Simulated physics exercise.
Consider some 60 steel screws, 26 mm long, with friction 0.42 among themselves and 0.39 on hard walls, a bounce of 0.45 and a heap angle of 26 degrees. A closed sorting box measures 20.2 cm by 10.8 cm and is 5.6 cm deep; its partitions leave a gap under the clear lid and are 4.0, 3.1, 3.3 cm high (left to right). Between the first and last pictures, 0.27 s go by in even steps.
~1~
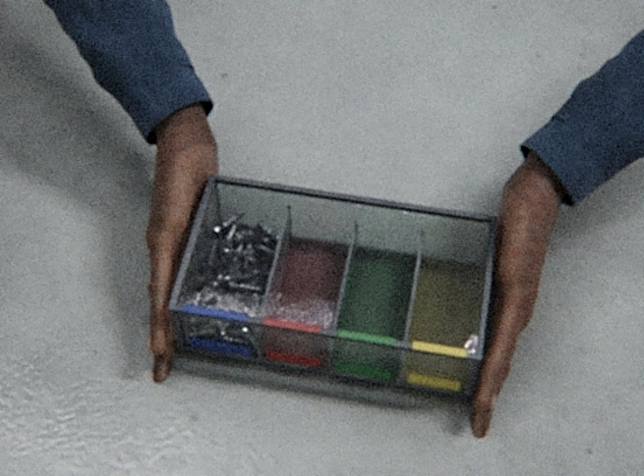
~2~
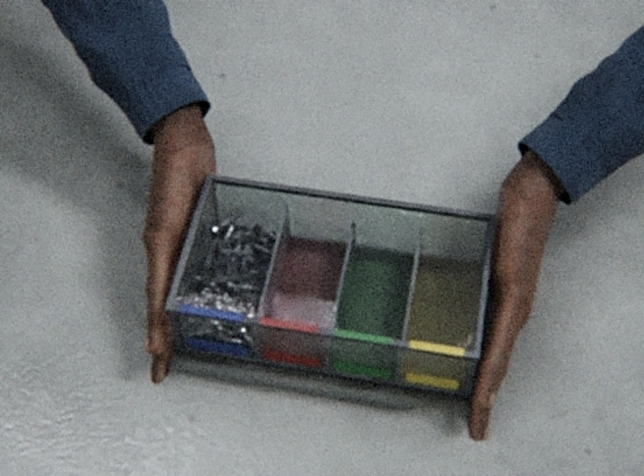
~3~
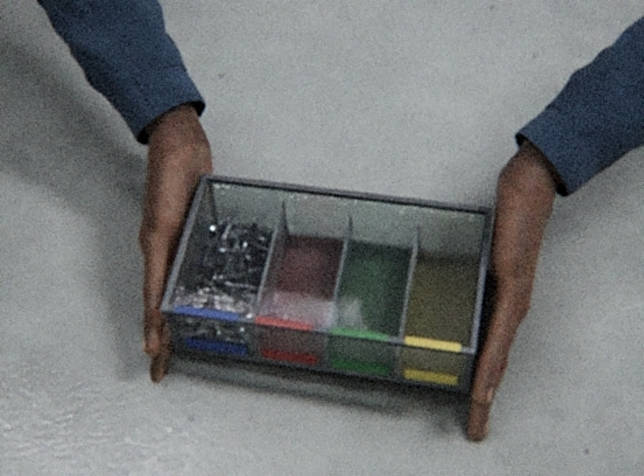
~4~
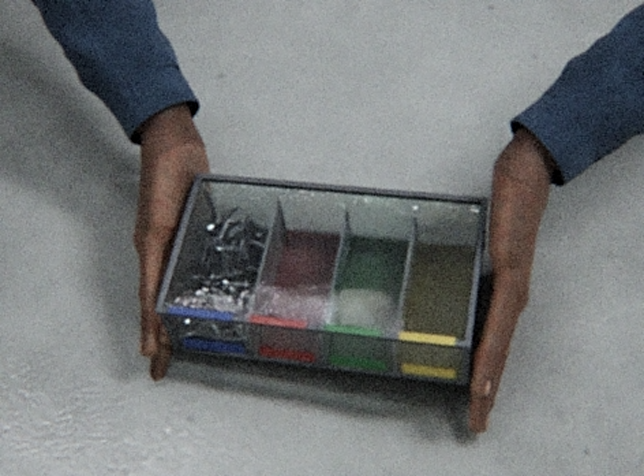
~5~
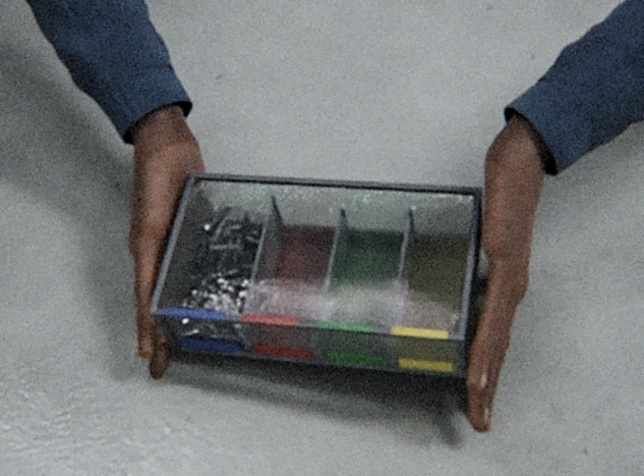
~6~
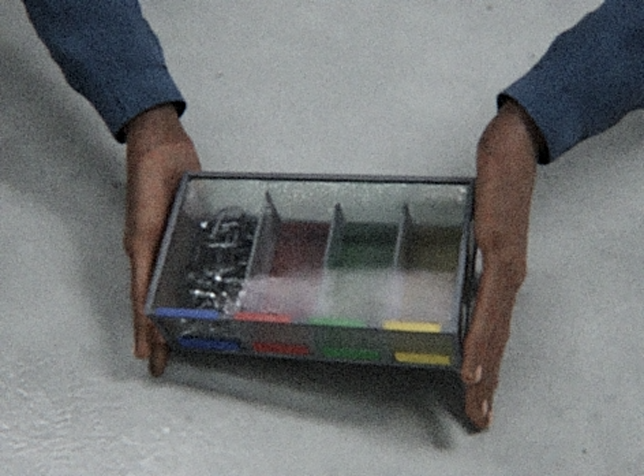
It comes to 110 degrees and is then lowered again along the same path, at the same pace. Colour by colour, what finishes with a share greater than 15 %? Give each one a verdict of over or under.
In order: Red: Misses the mark. Blue: Passes the mark. Green: Misses the mark. Yellow: Misses the mark.
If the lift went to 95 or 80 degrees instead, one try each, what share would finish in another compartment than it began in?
Some 0 and 0 per cent.
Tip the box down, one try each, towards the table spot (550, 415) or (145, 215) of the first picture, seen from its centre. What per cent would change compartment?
Roughly 55 per cent on the first try and 0 per cent on the second.
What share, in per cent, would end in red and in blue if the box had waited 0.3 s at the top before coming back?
Result - red: 0 %, blue: 100 %.
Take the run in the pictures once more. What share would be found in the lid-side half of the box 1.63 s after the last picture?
About 40 per cent.
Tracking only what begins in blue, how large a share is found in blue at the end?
Roughly 100 per cent.
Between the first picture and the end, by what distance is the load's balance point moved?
It moves around 1.5 centimetres.
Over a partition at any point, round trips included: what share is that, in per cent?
Around 0 in a hundred.
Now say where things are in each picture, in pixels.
The first picture shows box tilt 0 degrees, front corners at (176, 306) and (476, 355); blue 100 %.
The second picture shows box tilt 1 degrees, front corners at (173, 307) and (473, 354).
The third picture shows box tilt 3 degrees, front corners at (168, 307) and (469, 349).
The fourth picture shows box tilt 6 degrees, front corners at (163, 309) and (464, 342), lowest corner left front.
The fifth picture shows box tilt 10 degrees, front corners at (157, 310) and (458, 335), lowest corner left front.
The sixth picture shows box tilt 13 degrees, front corners at (151, 310) and (450, 328), lowest corner left front; blue 100 %.
Then, 1.63 s after the last picture, tilt 109 degrees; blue 100 %.
Then, 2.72 s after the last picture, tilt 51 degrees; blue 100 %.
Then, 3.78 s after the last picture, tilt 0 degrees; blue 100 %.
In the end, red 0 %, blue 100 %, green 0 %, yellow 0 %.
